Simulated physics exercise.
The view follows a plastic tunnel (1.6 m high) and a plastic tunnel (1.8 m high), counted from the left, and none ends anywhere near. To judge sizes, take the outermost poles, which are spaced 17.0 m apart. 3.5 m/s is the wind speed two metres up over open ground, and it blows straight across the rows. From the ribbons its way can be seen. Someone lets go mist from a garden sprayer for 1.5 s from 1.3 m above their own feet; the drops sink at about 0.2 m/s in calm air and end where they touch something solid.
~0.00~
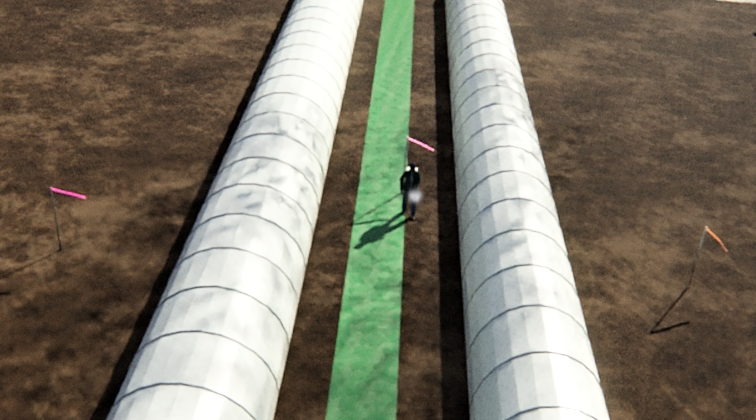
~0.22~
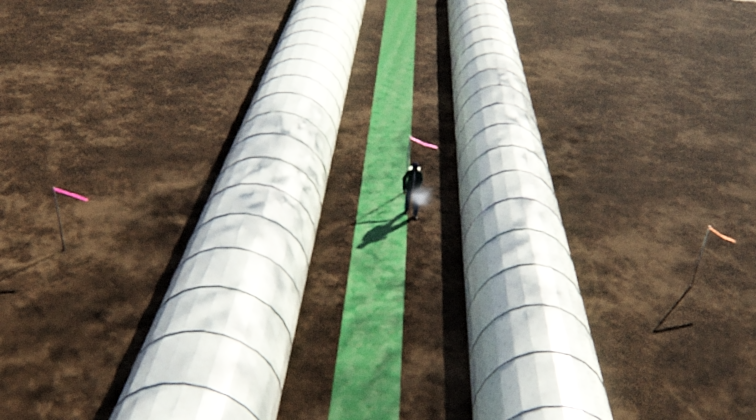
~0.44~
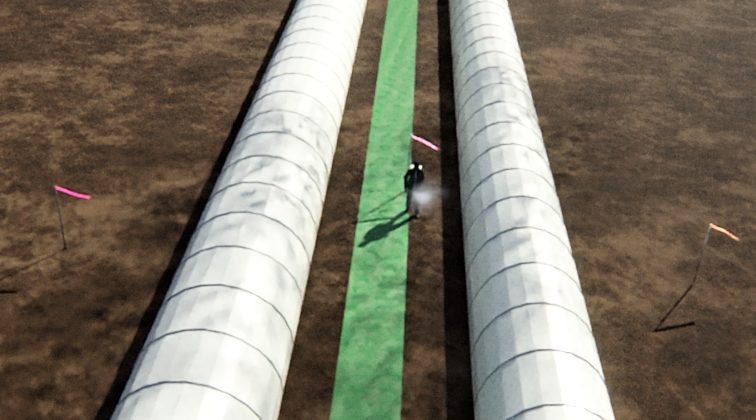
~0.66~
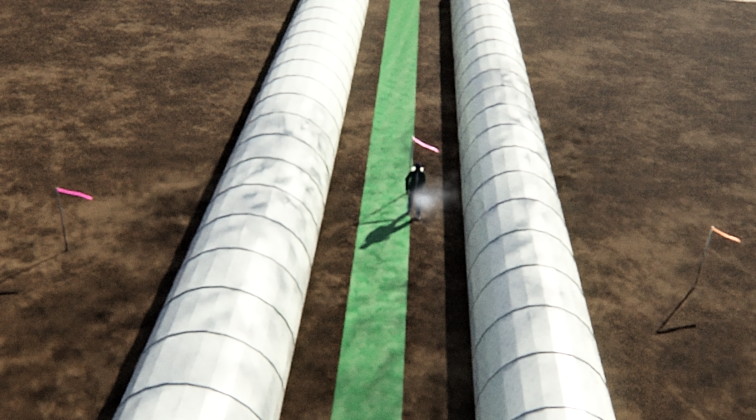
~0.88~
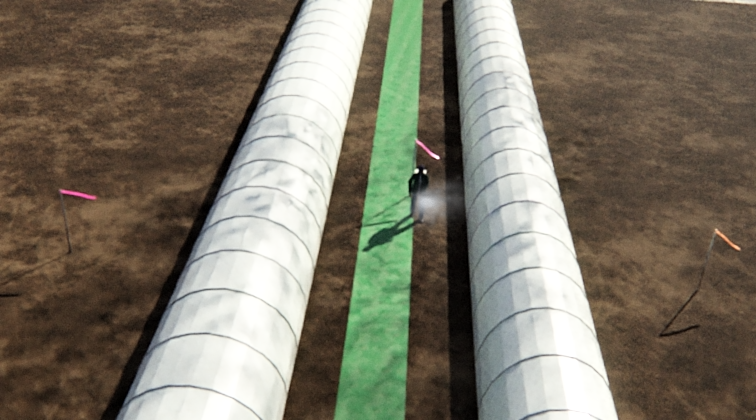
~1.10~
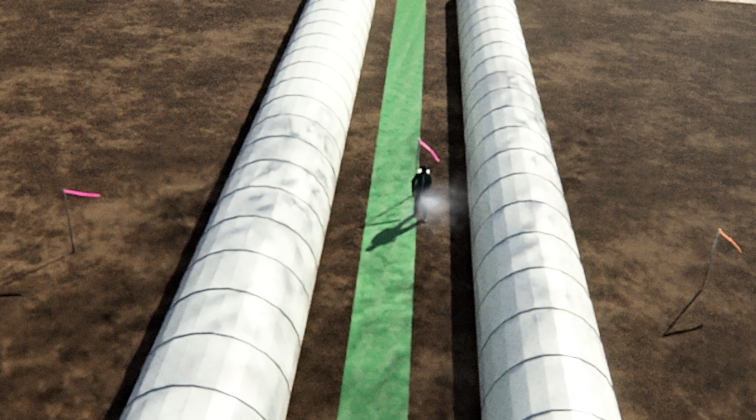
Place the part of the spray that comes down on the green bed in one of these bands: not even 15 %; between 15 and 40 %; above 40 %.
It is between 15 and 40 %.
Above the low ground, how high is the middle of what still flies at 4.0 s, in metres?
About 0.6 m high.
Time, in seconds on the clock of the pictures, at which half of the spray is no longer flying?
That should be around 5.0 seconds.
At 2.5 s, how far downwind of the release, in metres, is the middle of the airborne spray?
About 0.5 m.
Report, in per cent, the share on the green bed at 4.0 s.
I'd put it close to 15 per cent.
After 2.5 s, 90 % is in the air or yet to come; 3 % lies on the green bed; the middle of what still flies is 0.8 m above the low ground, near (436, 214).
After 4.0 s, 66 % is in the air or yet to come; 13 % lies on the green bed; the middle of what still flies is 0.6 m above the low ground, near (418, 217).
After 8.0 s, 30 % is in the air or yet to come; 28 % lies on the green bed; the middle of what still flies is 0.9 m above the low ground, near (408, 210).
After 20.0 s, 5 % is in the air or yet to come; 30 % lies on the green bed.
After 45.0 s, 0 % is in the air or yet to come; 30 % lies on the green bed.
